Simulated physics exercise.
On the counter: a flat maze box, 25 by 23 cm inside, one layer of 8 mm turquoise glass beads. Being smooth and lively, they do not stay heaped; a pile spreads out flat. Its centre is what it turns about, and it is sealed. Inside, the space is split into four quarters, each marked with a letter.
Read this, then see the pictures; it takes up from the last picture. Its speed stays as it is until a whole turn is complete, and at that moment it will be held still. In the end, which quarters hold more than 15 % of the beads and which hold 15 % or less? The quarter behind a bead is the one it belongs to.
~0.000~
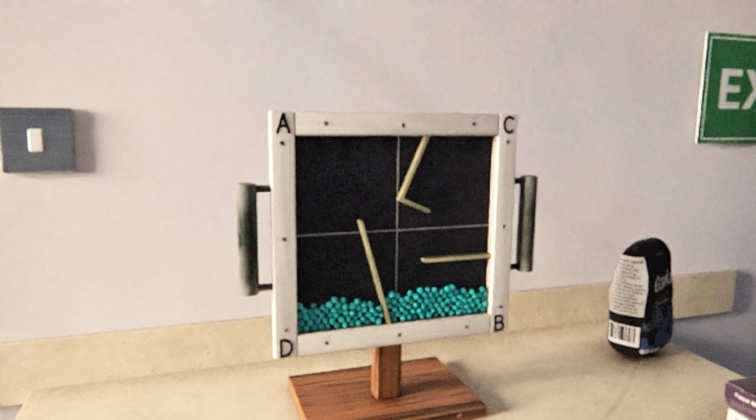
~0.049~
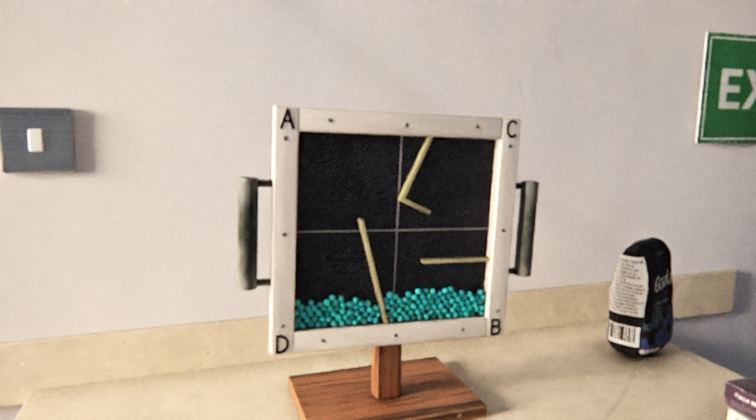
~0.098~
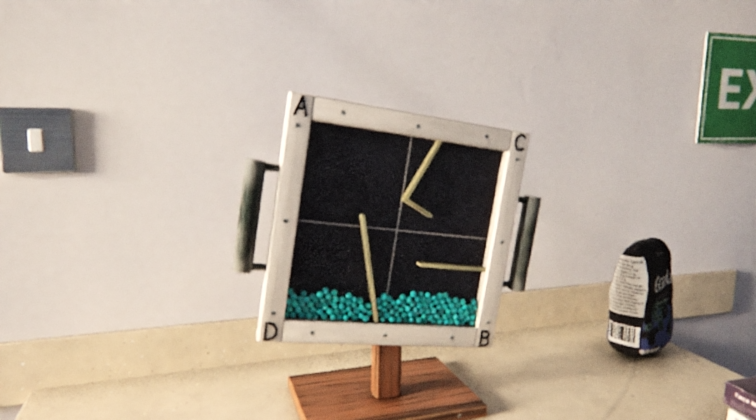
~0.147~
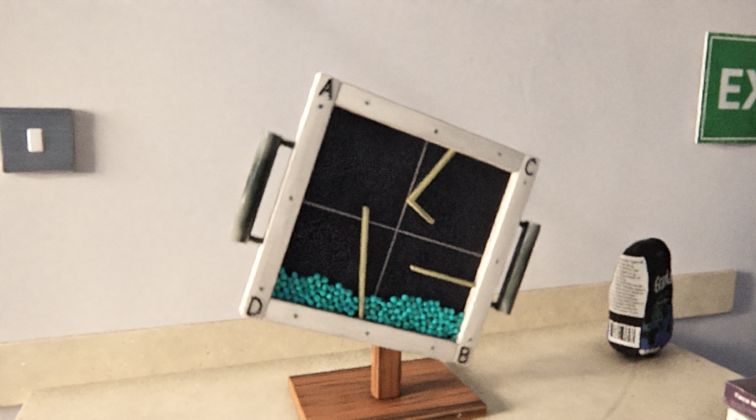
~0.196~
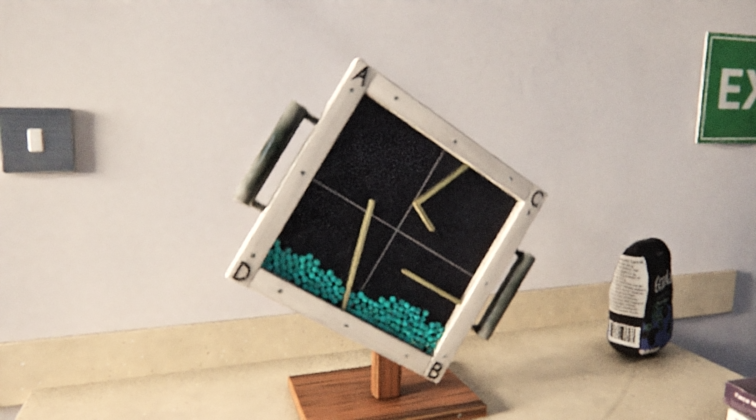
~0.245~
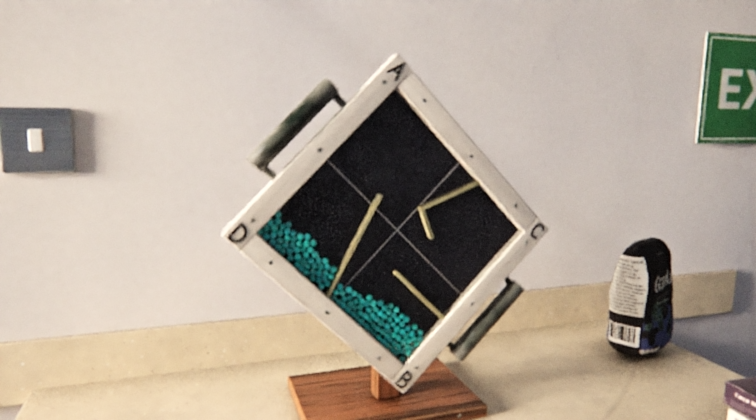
A 15 % or less, B more than 15 %, C 15 % or less, D more than 15 %.
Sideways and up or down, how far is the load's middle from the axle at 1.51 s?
Roughly 5 cm to the left of the axle and 8 cm below it.
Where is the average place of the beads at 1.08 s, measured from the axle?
Some 1 cm left, 4 cm below.
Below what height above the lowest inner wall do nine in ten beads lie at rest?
Estimate: 4 cm or so.
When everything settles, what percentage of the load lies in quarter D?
I'd say close to 65 per cent of the load.
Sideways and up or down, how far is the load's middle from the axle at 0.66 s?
About 5 cm left and 4 cm above.
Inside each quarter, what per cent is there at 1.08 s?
Quarter A: 50; quarter B: 25; quarter C: 0; quarter D: 20.
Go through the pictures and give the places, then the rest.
In the first picture, level, about 140 beads; beads centred (399, 308); top one (427, 290); A (283, 123), B (499, 323), C (509, 125), D (287, 348).
In the second picture, turned 2° clockwise; beads centred (396, 308); top one (332, 298).
In the third picture, turned 8° clockwise; beads centred (389, 308); top one (290, 291).
In the fourth picture, turned 19° clockwise; beads centred (377, 307); top one (281, 271).
In the fifth picture, turned 32° clockwise; beads centred (362, 302); top one (277, 243).
In the sixth picture, turned 45° clockwise; beads centred (349, 295); top one (278, 214); A (398, 70), B (405, 380), C (537, 231), D (239, 235); walls (326, 297) to (379, 196), (443, 319) to (396, 273), (480, 181) to (431, 237) (hooked).
By 0.66 s it has turned 155°, the beads' middle is 5 cm left of and 4 cm above the axle; by quarter, A 10 %, B 60 %, D 30 %.
By 1.51 s it has turned 360°, the beads' middle is 5 cm left of and 8 cm below the axle; by quarter, B 20 %, D 80 %.
In the end, by 2.3 s, A 0 %, B 35 %, C 0 %, D 65 %.
